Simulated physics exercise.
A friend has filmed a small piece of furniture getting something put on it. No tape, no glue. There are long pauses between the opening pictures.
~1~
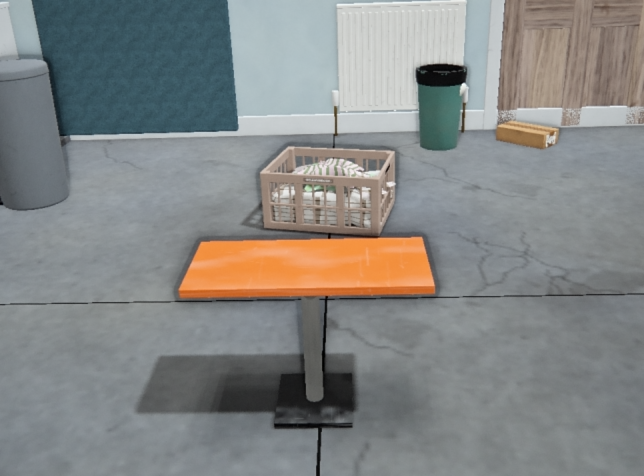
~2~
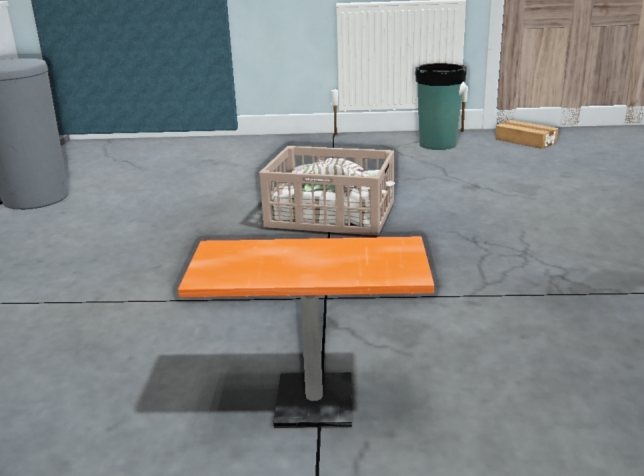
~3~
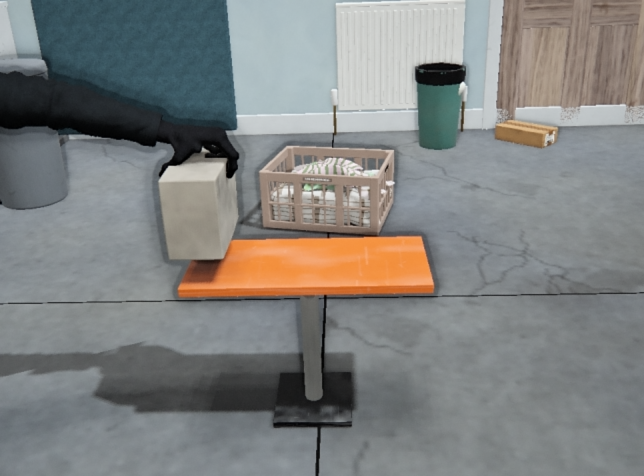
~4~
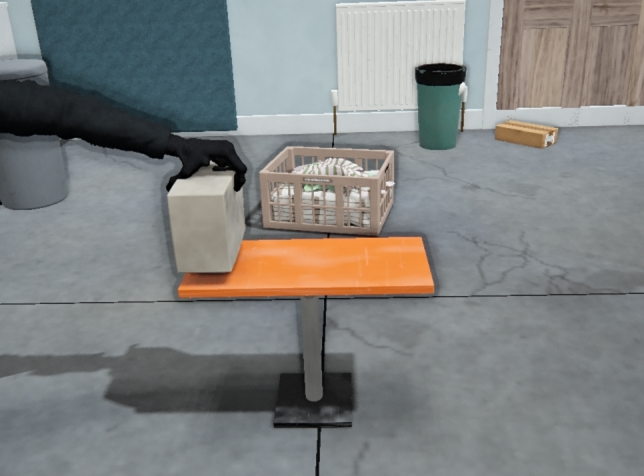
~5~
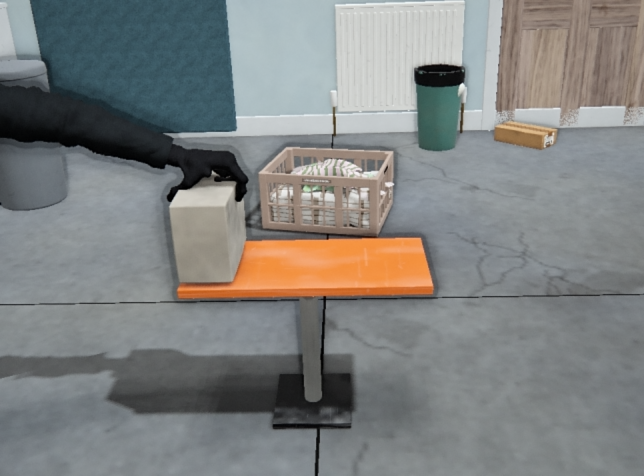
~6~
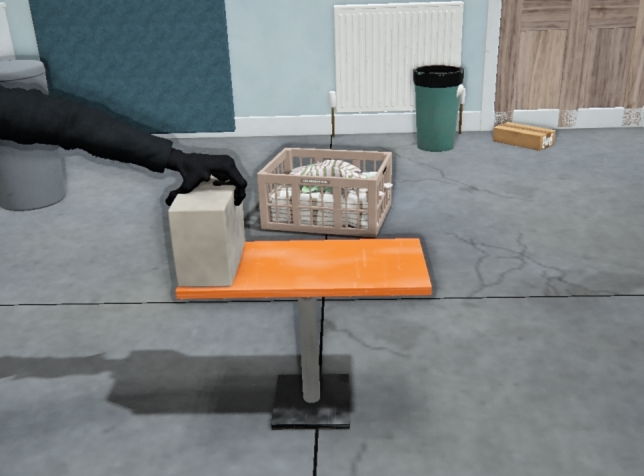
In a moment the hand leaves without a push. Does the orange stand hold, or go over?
In the end the orange stand tips up.
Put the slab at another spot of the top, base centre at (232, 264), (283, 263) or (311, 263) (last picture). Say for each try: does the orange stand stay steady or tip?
In that order, it tips up; stays flat on its feet; holds firm.
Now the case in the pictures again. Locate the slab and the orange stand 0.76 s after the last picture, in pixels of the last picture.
About (75, 376), and the other about (148, 319).
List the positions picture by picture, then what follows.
In the first picture, orange stand (309, 266).
In the second picture, orange stand (308, 265).
In the third picture, still on the way; orange stand (308, 265); slab (202, 201).
In the fourth picture, still on the way; orange stand (308, 266); slab (210, 214).
In the fifth picture, still on the way; orange stand (307, 266); slab (211, 224).
In the sixth picture, in place, still held; orange stand (306, 267); slab (210, 228).
Then, 0.50 s on from there, orange stand turned 17° from its first pose near (254, 264).
Then, 0.66 s on from there, orange stand turned 41° from its first pose near (193, 281).
Then, 0.76 s on from there, orange stand turned 64° from its first pose near (149, 319).
In the end, the orange stand goes over, near (126, 320).
